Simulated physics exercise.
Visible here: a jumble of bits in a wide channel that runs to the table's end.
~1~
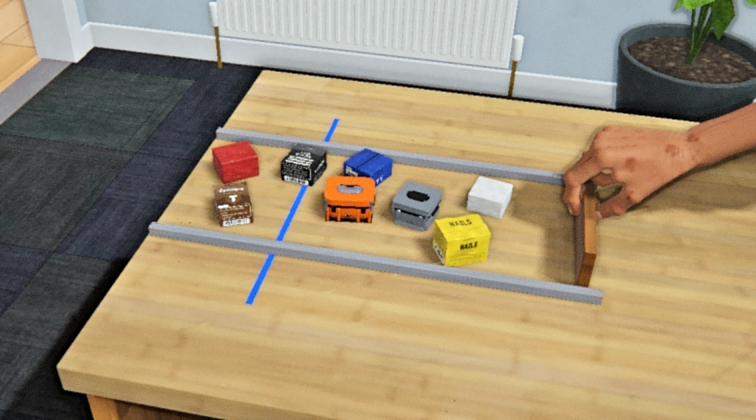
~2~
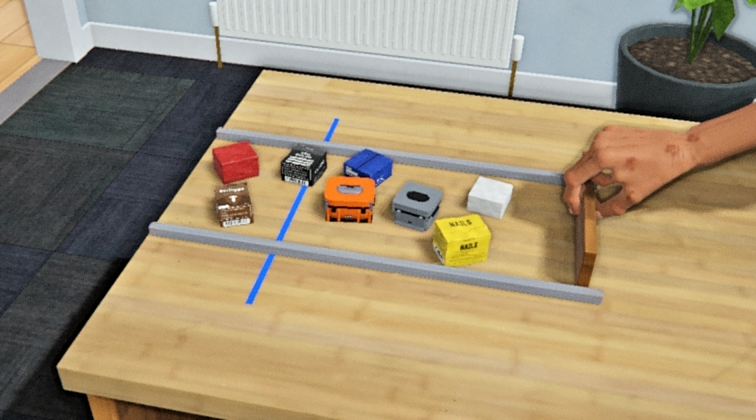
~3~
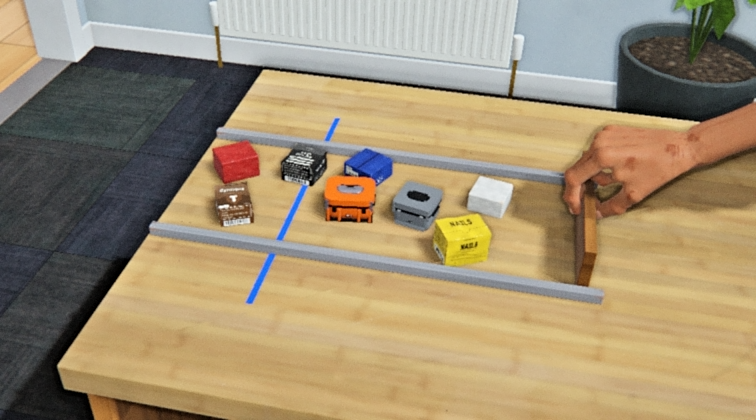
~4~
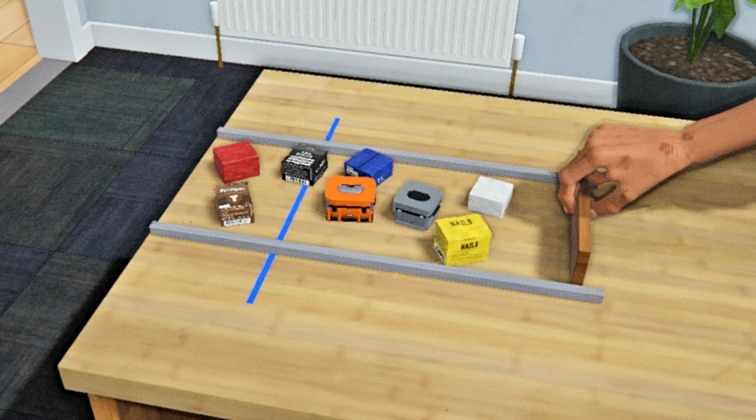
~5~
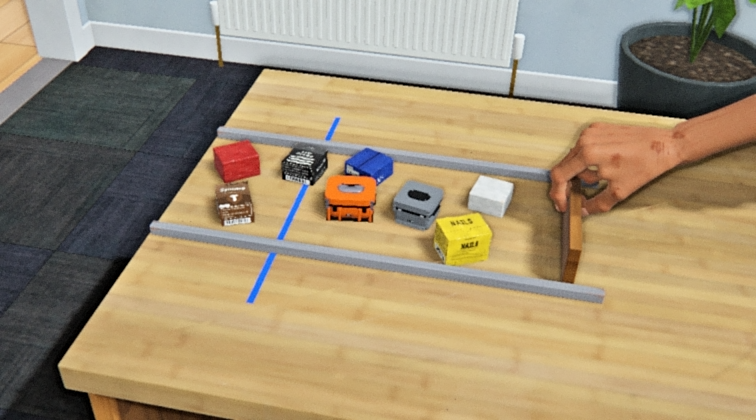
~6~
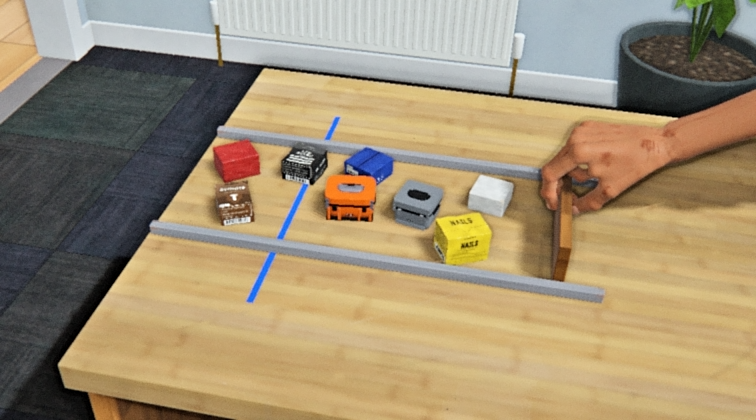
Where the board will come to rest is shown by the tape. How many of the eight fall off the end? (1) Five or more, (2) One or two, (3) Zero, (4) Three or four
3.
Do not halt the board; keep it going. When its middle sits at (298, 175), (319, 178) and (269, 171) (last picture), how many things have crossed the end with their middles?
Respectively 0, 0 and 1.
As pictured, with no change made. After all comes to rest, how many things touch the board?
That would be 4 of them.
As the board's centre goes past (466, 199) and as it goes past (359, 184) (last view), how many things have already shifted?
The count reaches 2 first and 6 second.
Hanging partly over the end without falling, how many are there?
Answer: 0.
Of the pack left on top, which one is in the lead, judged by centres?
That would be the red block.
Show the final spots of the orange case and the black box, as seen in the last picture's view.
Looks like one lands around (239, 183), and the other around (256, 156).
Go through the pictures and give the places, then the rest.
In the first frame, red block (236, 162); brown box (233, 204); black box (304, 165); board (585, 217); tape (300, 197).
In the second frame, brown box (234, 204); board (585, 217).
In the third frame, black box (305, 165); blue box (368, 169).
In the fourth frame, red block (237, 162); yellow box (462, 240).
In the fifth frame, brown box (235, 203); white block (491, 197).
In the sixth frame, red block (237, 161); brown box (234, 203); black box (305, 163); board (563, 212); tape (301, 195).
A little later, none off yet; red block at rest near (237, 161); brown box at rest near (234, 203); black box at rest near (305, 163).
Next, none off yet; red block at rest near (237, 161); brown box at rest near (234, 203); black box moving near (299, 163).
When it is over, the number that fall off is zero.
